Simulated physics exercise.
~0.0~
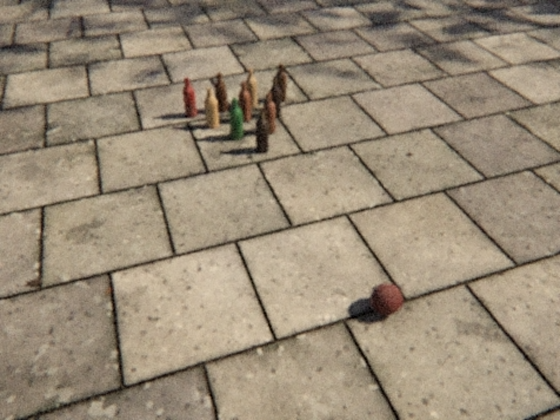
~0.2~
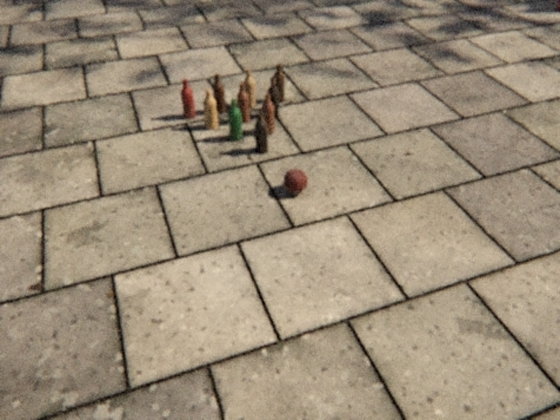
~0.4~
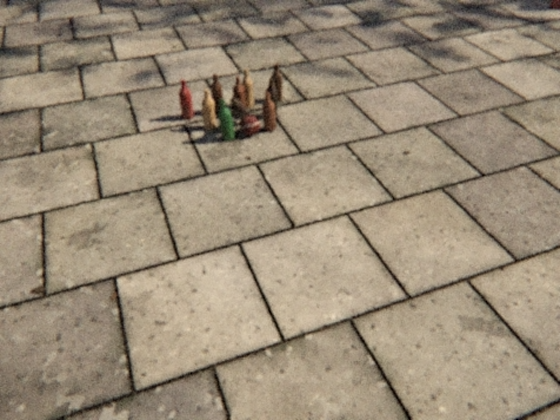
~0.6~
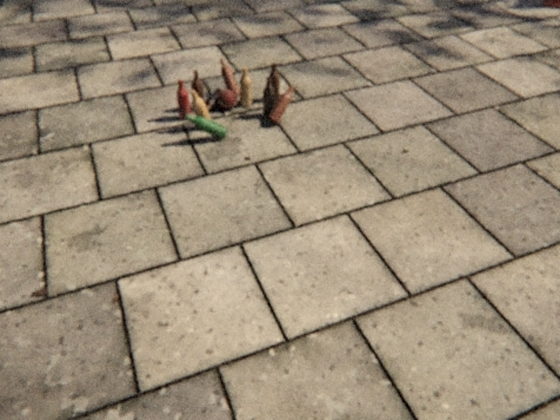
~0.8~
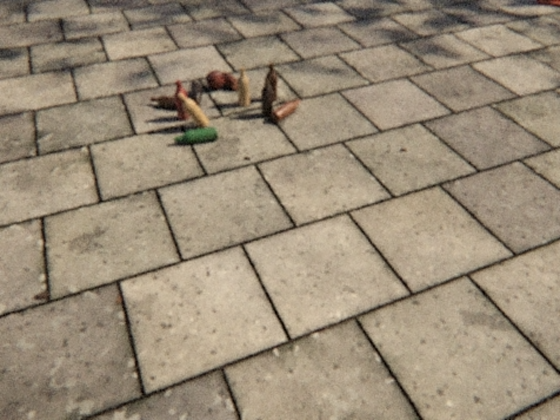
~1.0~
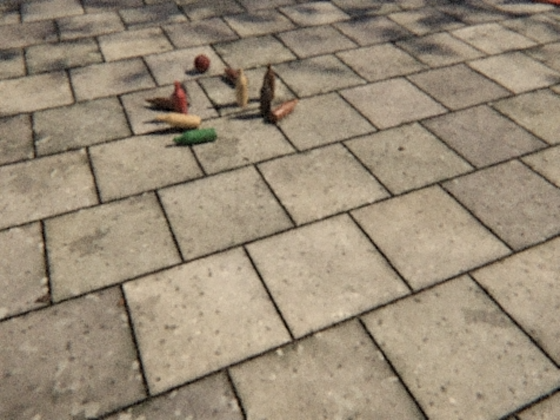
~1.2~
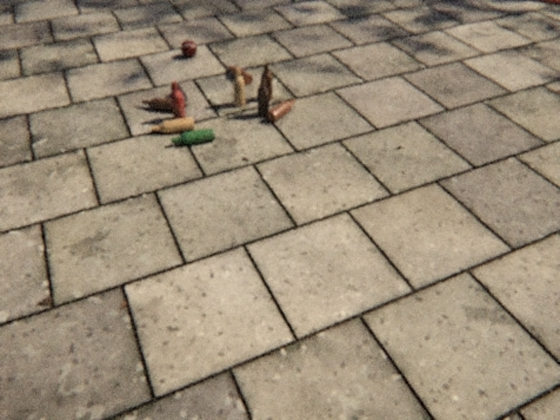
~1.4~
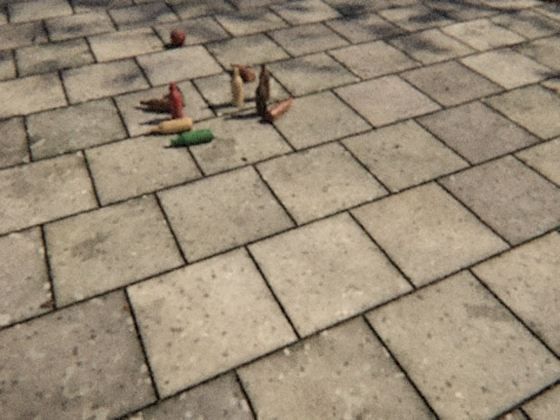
The clip opens on sunlit paving slabs, where a cluster of wooden skittles, mostly brown with one green and one red, stands upright as a reddish ball rolls toward it from the lower right. The ball travels up and to the left and strikes the near side of the group. The green skittle tips over to the left as the ball pushes on through the middle, knocking others down around it. The ball comes out at the back and keeps rolling away, up and to the left. At the end, the green skittle lies flat among other fallen ones, while a few skittles still stand.
